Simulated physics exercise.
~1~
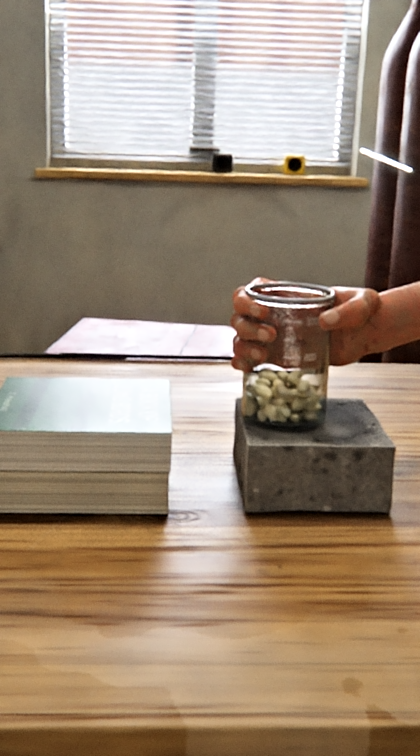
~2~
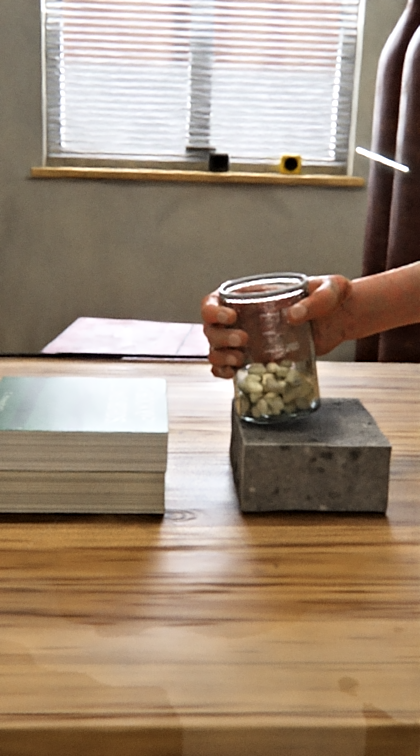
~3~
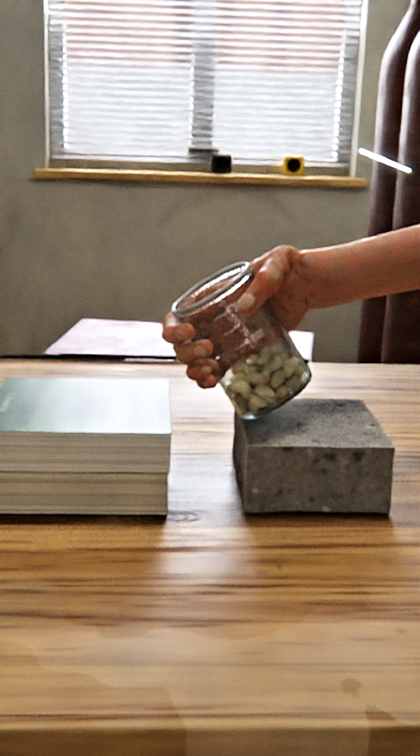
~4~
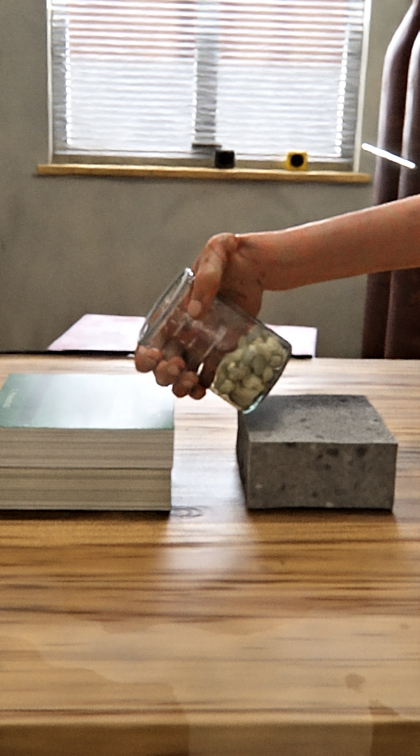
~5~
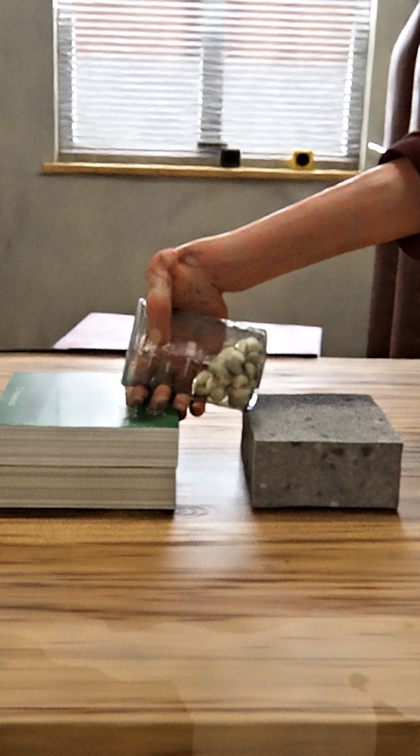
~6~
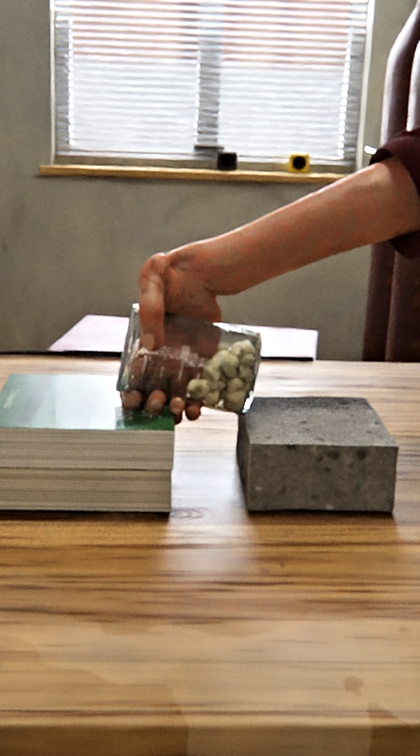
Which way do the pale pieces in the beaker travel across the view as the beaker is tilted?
The pale pieces move to the left, carried along inside the beaker toward the pile of books.
